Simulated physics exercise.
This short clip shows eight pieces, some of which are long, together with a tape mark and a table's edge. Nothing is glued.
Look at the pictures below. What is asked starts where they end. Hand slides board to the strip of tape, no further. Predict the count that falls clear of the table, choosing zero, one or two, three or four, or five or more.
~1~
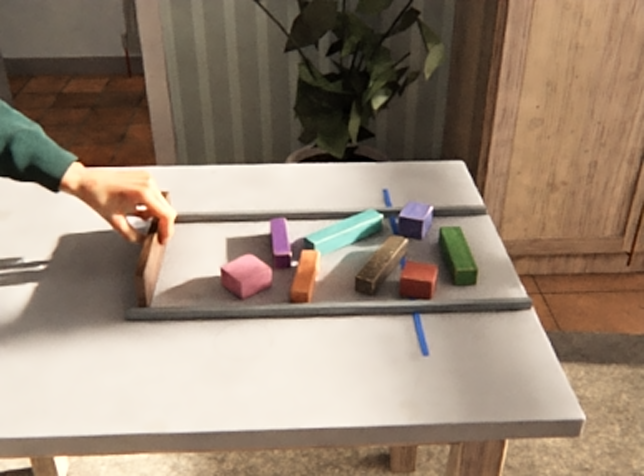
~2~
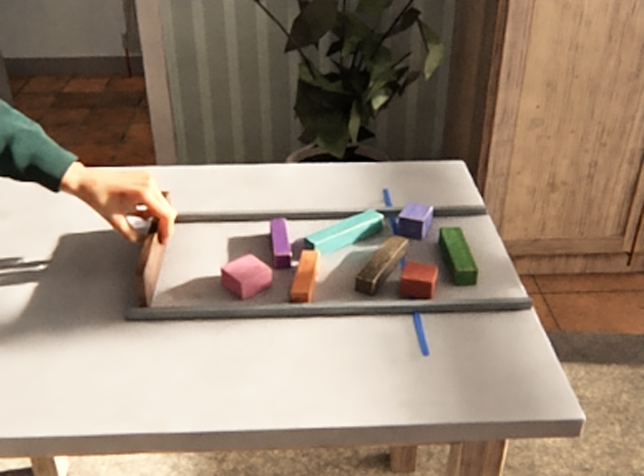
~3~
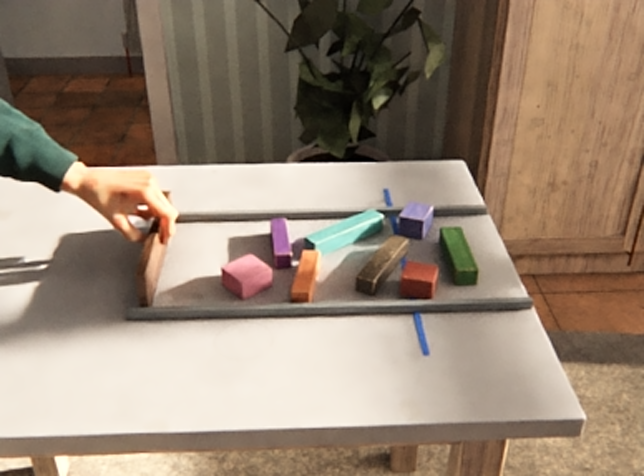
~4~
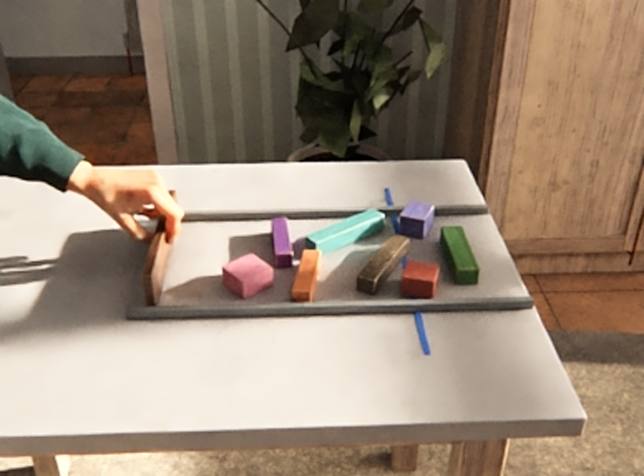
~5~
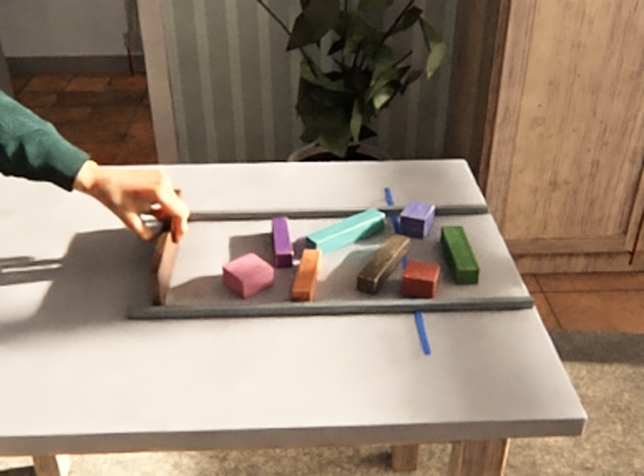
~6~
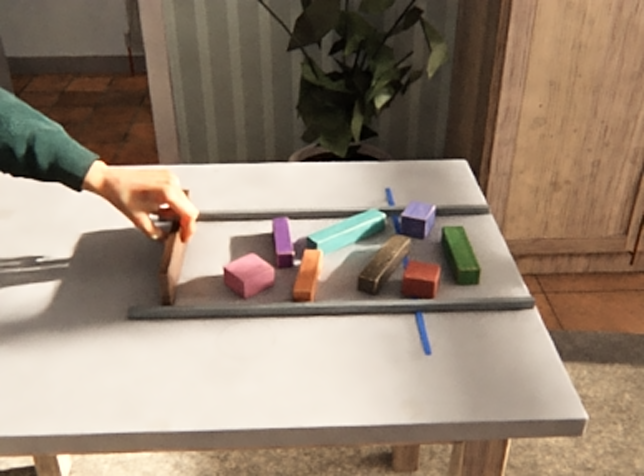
The count is zero.
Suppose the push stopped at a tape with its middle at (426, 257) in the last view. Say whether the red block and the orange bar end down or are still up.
The red block drops off; the orange bar survives.
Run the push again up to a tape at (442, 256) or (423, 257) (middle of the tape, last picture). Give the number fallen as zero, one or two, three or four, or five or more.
First place: Either one or two; second place: No fall at all.
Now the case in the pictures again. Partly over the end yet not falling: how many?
The total here is 1.
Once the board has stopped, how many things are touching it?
The count is 2.
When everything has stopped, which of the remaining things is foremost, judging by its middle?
Green bar.
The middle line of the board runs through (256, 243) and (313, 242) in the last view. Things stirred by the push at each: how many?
At that stage 2; at the next, 5.
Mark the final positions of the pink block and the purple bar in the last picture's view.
Close to (431, 279); the other close to (410, 239).
Early on, none off yet; green bar at rest near (460, 254); blue block at rest near (418, 220); red block at rest near (421, 280).
A while later, none off yet; green bar at rest near (460, 254); blue block at rest near (418, 220); red block travelled a little near (436, 279).
Finally, the number that fall off is zero.
